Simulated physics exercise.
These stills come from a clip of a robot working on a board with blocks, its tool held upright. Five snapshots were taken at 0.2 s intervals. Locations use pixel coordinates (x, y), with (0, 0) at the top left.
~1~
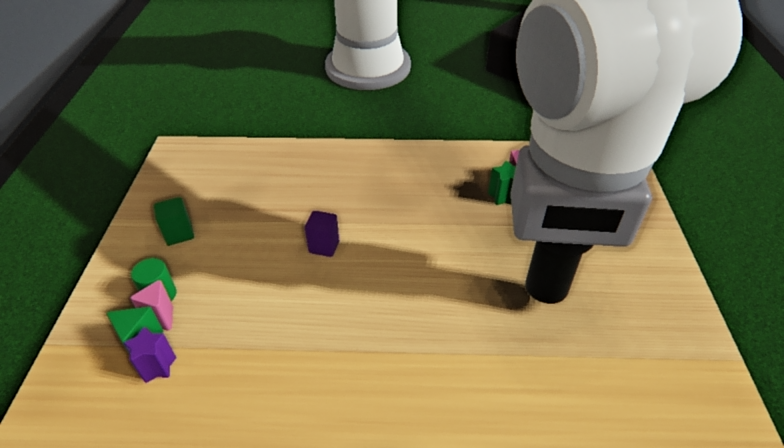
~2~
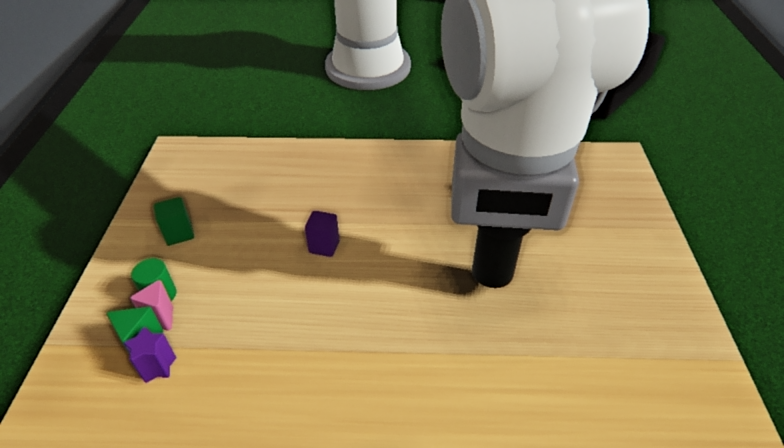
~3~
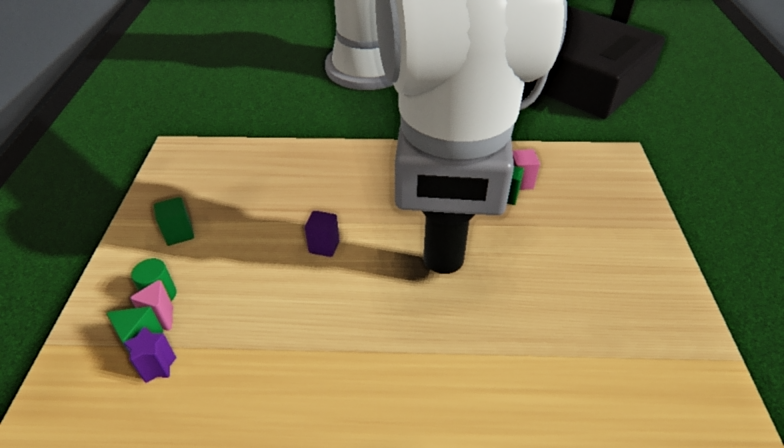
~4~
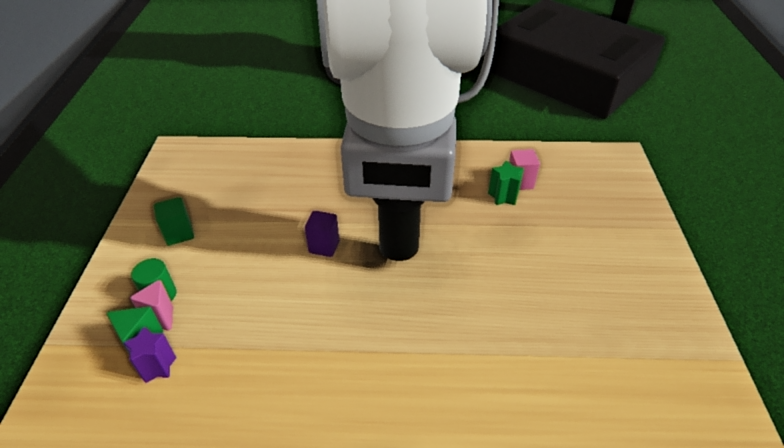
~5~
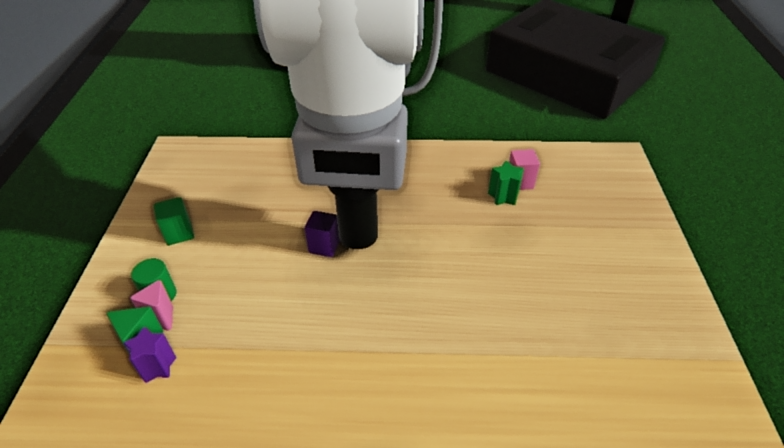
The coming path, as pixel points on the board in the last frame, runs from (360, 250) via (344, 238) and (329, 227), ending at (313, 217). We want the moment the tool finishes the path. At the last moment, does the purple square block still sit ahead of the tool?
Going by the path, no.
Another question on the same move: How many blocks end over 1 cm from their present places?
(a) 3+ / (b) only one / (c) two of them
I choose b.
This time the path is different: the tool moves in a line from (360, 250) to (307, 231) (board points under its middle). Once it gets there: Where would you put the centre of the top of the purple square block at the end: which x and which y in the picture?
Its top middle will sit at (270, 212).
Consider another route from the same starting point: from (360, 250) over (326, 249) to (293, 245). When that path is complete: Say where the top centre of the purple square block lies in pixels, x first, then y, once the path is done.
The centre of its top face lies at (256, 217).
On the path given first. Halfway along, tool (334, 217); purple square block (300, 215), turned 50° anticlockwise.
At the end, tool (311, 203); purple square block (295, 214), turned 70° anticlockwise.
